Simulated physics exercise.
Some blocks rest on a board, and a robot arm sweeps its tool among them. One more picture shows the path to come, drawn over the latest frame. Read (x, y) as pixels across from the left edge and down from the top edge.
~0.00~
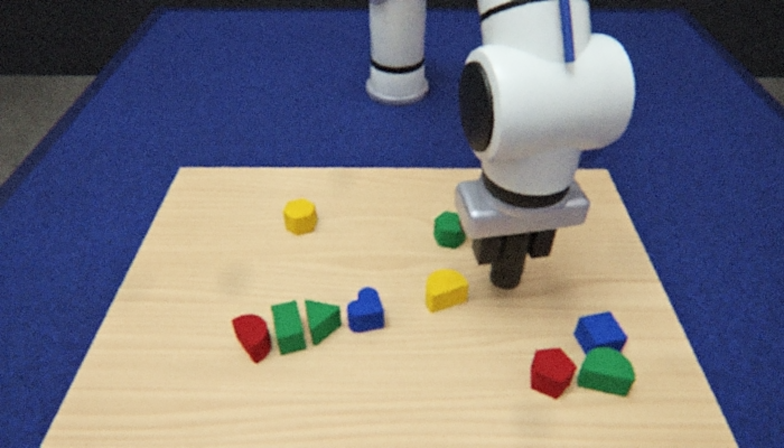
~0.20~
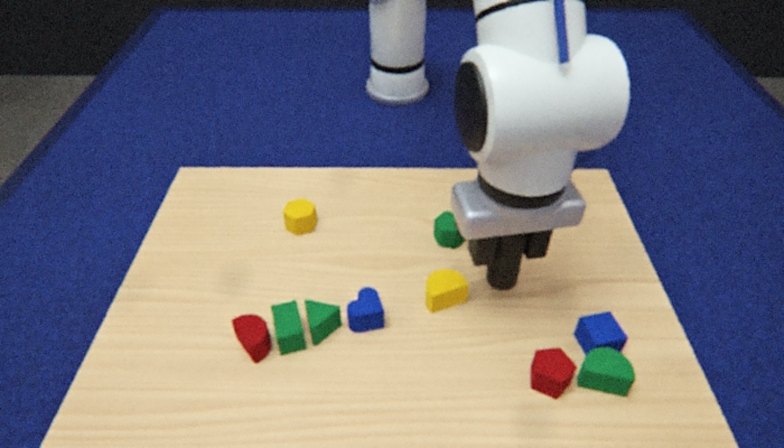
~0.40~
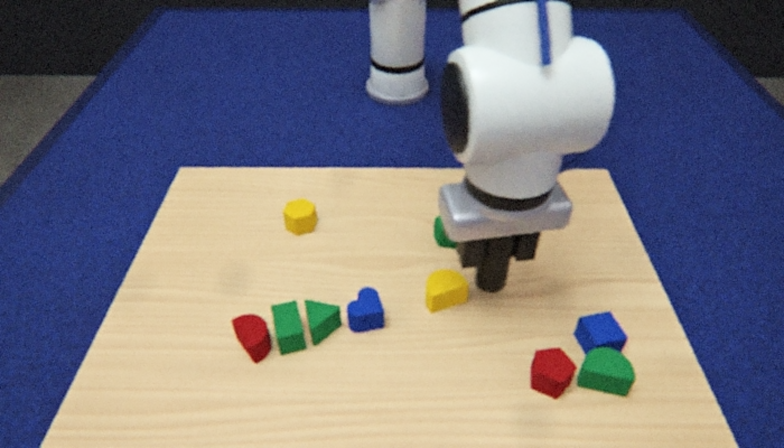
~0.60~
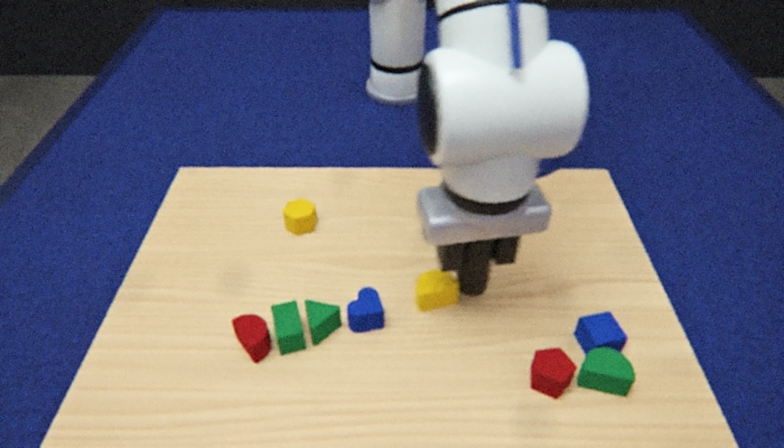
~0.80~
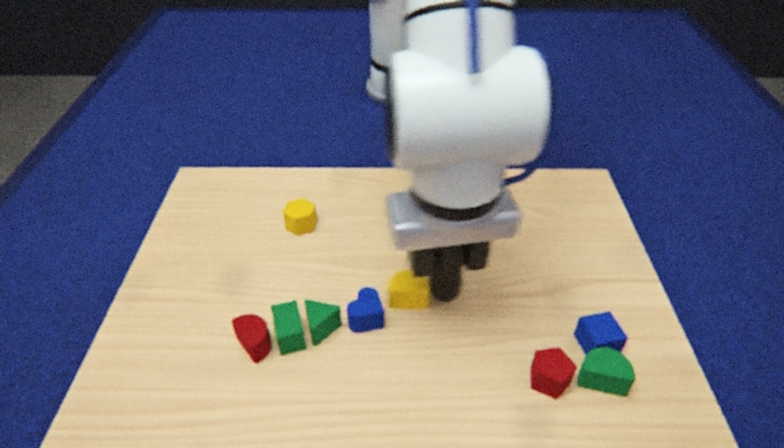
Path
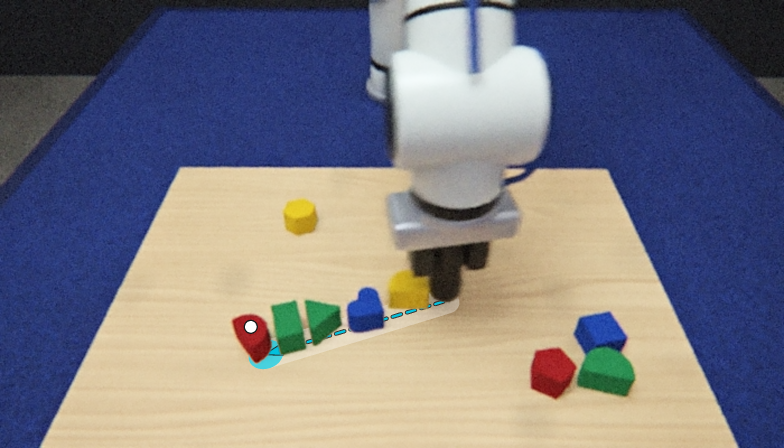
A white robot arm lowers its dark tool near the board and sweeps left, meeting the yellow half-round block and pushing it left toward the blue heart-shaped block, while the red, green and blue blocks stay still.
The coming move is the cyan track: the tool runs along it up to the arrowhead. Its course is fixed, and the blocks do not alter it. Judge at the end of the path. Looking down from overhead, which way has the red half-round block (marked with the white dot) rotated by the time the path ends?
The turn is anti-clockwise.
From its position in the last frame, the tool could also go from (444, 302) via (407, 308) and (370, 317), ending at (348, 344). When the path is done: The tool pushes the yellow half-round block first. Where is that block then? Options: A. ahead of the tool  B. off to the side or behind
B: Off to the side or behind.
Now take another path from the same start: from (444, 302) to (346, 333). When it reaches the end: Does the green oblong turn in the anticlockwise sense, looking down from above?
Short answer: Yes.
The drawn path runs straight from (444, 302) to (266, 354); the dot is on the red half-round block.
On the path given first. One third of the way, tool (387, 308); blue heart-shaped block (351, 304), turned 25° anticlockwise; yellow half-round block (369, 277), turned 70° clockwise.
Two thirds of the way, tool (327, 325); red half-round block (248, 328); green oblong (278, 317), turned 25° anticlockwise; green triangular piece (279, 284), turned 25° anticlockwise; blue heart-shaped block (303, 302), turned 65° clockwise; yellow half-round block (366, 277), turned 80° clockwise.
At the end, tool (263, 344); red half-round block (202, 325), turned 35° anticlockwise; green oblong (246, 316), turned 55° clockwise; green triangular piece (276, 281), turned 10° anticlockwise; blue heart-shaped block (294, 301), turned 85° clockwise; yellow half-round block (366, 277), turned 80° clockwise.
